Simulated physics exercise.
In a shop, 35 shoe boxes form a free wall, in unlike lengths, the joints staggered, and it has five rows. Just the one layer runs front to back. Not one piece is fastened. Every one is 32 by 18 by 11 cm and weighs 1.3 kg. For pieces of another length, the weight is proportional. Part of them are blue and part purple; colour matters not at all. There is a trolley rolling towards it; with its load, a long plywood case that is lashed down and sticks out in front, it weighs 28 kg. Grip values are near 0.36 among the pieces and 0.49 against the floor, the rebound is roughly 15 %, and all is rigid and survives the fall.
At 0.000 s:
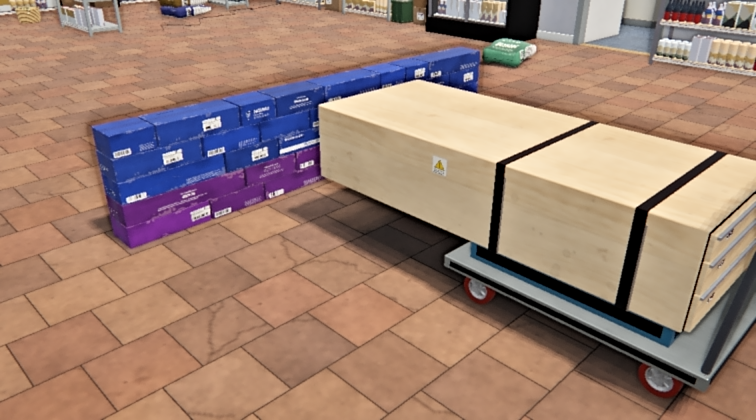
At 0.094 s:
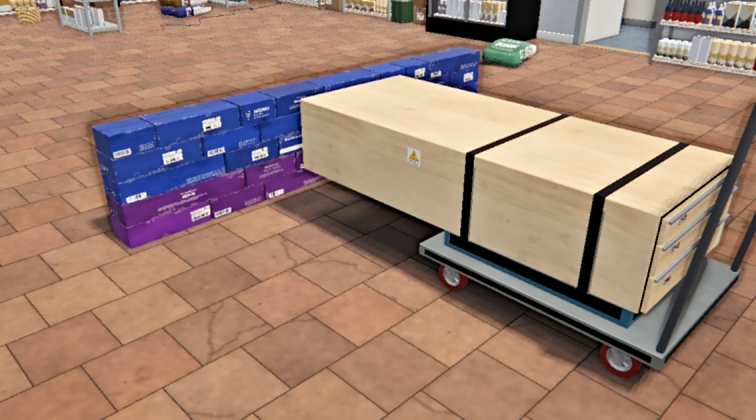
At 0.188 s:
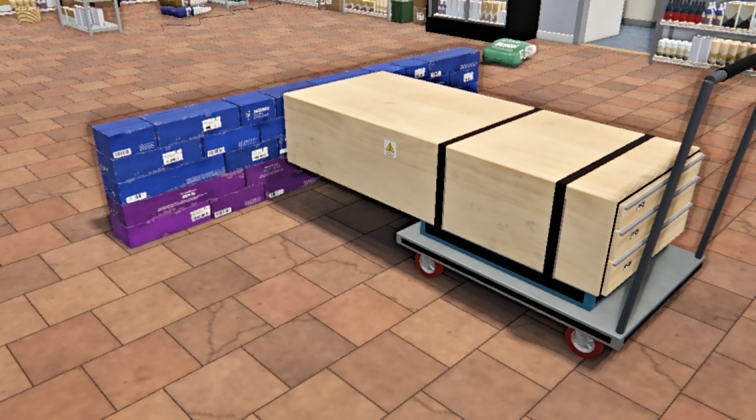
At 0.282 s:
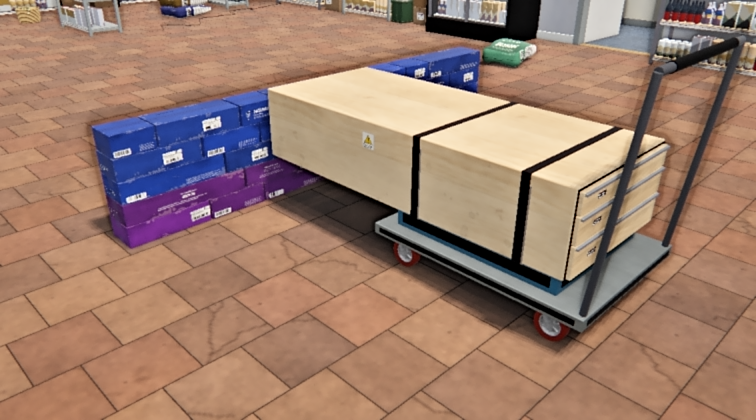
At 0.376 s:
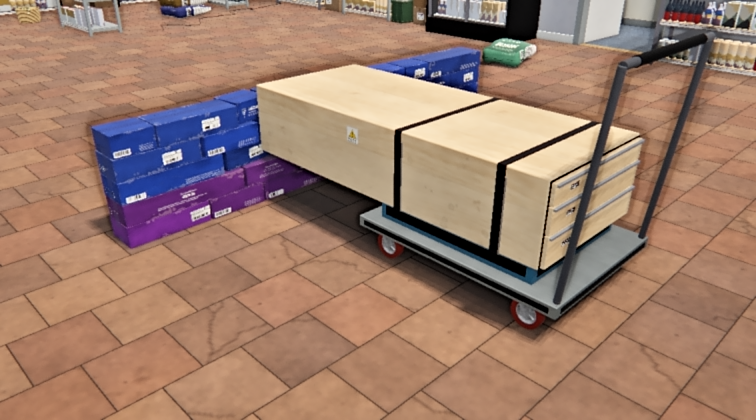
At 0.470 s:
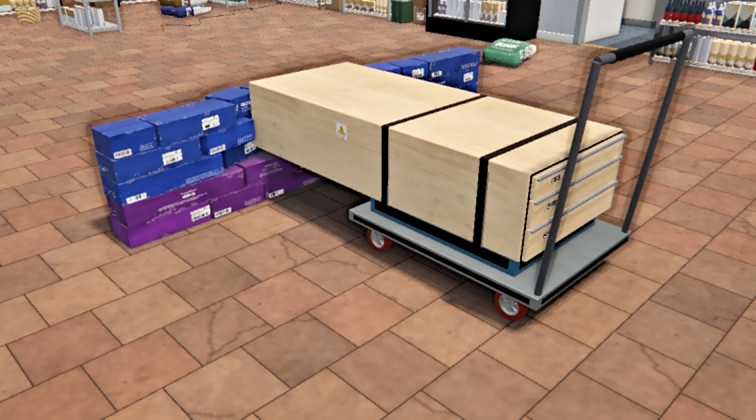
The video shows a trolley carrying a long strapped wooden case rolling leftward across a tiled shop floor toward a low wall of blue and purple boxes, until the case's front end pushes into it, slightly shifting some boxes.
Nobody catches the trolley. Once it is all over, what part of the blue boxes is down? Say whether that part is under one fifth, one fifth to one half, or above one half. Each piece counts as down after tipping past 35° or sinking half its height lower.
The part is above one half.
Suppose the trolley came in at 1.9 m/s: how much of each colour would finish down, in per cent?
Then purple 0, blue 60 per cent.
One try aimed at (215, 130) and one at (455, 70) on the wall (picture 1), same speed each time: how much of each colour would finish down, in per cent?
First try then second: Purple 20 and 0, blue 40 and 40 per cent.
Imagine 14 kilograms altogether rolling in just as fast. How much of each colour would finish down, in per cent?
Colour by colour that makes purple 0, blue 60 percent.
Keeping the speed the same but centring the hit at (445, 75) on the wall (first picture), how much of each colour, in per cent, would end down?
Then purple ends 0 per cent down and blue 50 per cent.
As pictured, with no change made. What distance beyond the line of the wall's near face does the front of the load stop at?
It ends up roughly 85 cm beyond.
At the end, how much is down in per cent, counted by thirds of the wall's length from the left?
Left 40 %, middle 50 %, right 20 %.
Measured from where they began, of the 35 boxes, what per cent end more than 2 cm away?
Fraction: 45 %.
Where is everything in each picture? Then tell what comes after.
In the first picture (pixels give the middle of a visible side), load (327, 130) 44 cm short of the wall; top blue box (418, 73); none has stirred.
In the second picture, load (309, 123) 30 cm short of the wall; top blue box (418, 73).
In the third picture, load (292, 117) 17 cm short of the wall; top blue box (418, 73).
In the fourth picture, load (276, 112) 42 mm short of the wall; top blue box (418, 73).
In the fifth picture, load (264, 107) 57 mm into the wall's line; top blue box (417, 73); movement in 9 of them.
In the sixth picture, load (257, 104) 13 cm into the wall's line; top blue box (416, 74); movement in 12 of them.
After 0.58 s, load 20 cm past the wall's line, still rolling; none of the 22 blue boxes down (0 of 35 in all colours); top blue box 4° from how it stood.
After 0.76 s, load 30 cm past the wall's line, still rolling; 7 of the 22 blue boxes down (7 of 35 in all colours); top blue box 20° from how it stood.
After 1.04 s, load 45 cm past the wall's line, still rolling; 13 of the 22 blue boxes down (13 of 35 in all colours); top blue box 38° from how it stood, 54 mm lower.
After 1.48 s, load 64 cm past the wall's line, still rolling; 13 of the 22 blue boxes down (13 of 35 in all colours); top blue box on its side.
In the end (2.5 s), load 85 cm past the wall's line, stopped; 13 of the 22 blue boxes down (13 of 35 in all colours); top blue box upside down; top purple box 53 mm from its place. That is 59 per cent. From the last view, middles, top blue box near (376, 115), top purple box near (311, 146).
